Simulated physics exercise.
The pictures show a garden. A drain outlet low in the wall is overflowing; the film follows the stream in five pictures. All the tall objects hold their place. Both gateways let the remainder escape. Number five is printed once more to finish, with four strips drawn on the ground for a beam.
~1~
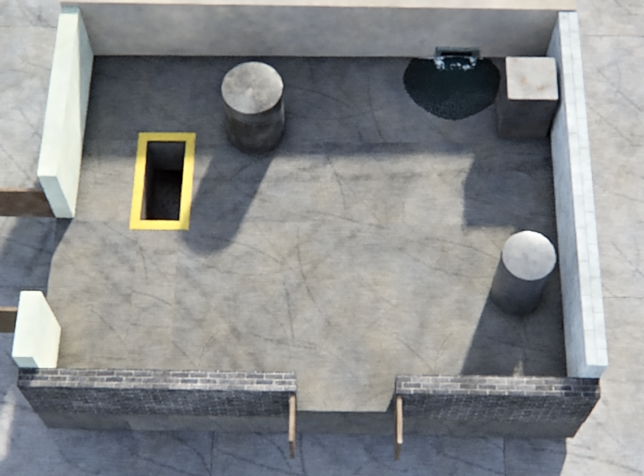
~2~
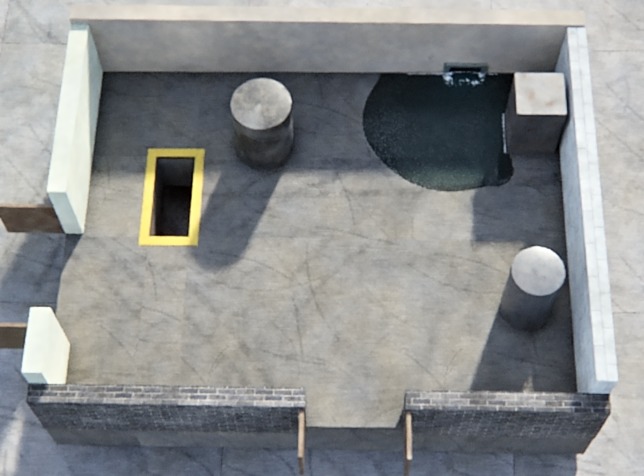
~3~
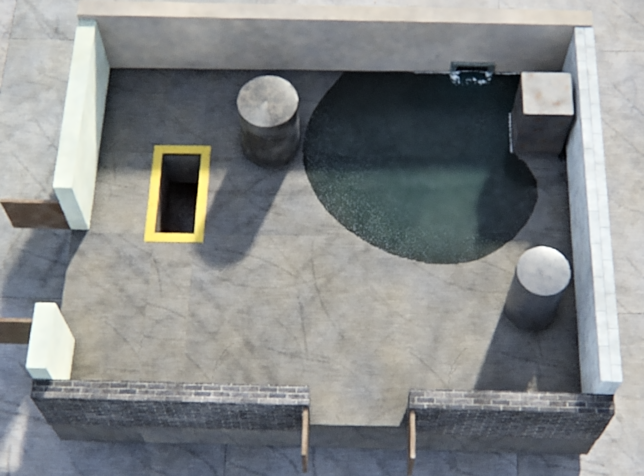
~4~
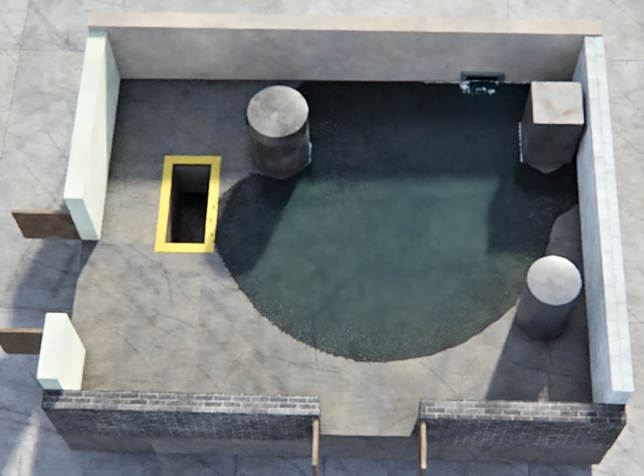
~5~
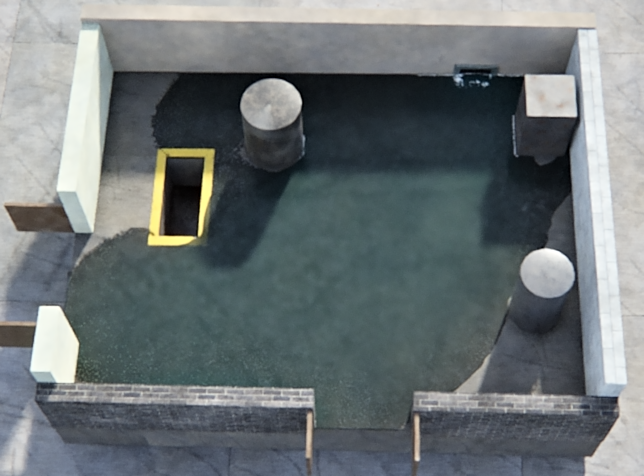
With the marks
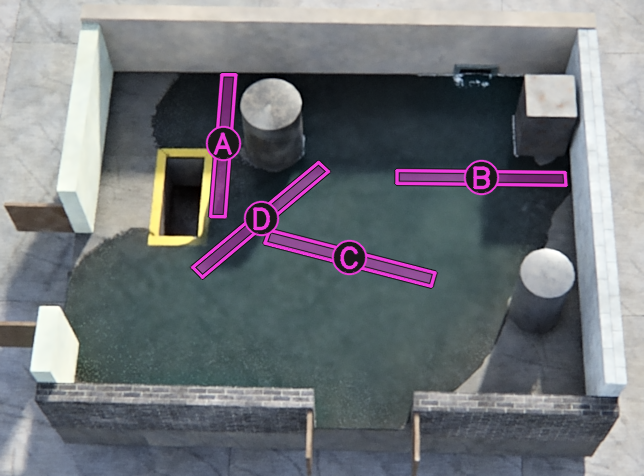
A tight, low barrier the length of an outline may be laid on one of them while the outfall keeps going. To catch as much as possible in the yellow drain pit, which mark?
Place C does it best.
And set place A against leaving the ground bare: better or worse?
It is worse.
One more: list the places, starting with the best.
C, B, D, A.
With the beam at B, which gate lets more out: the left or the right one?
More leaves on the left.
On the marked copy, A from (217, 216) to (228, 74); B from (397, 176) to (565, 178); C from (267, 236) to (433, 279); D from (197, 272) to (323, 167).
If A is chosen, about 4 % of the stream runs into the yellow drain pit, about 95 % out by the gates.
If B is chosen, about 30 % of the stream runs into the yellow drain pit, about 70 % out by the gates.
If C is chosen, about 58 % of the stream runs into the yellow drain pit, about 42 % out by the gates.
If D is chosen, about 12 % of the stream runs into the yellow drain pit, about 88 % out by the gates.
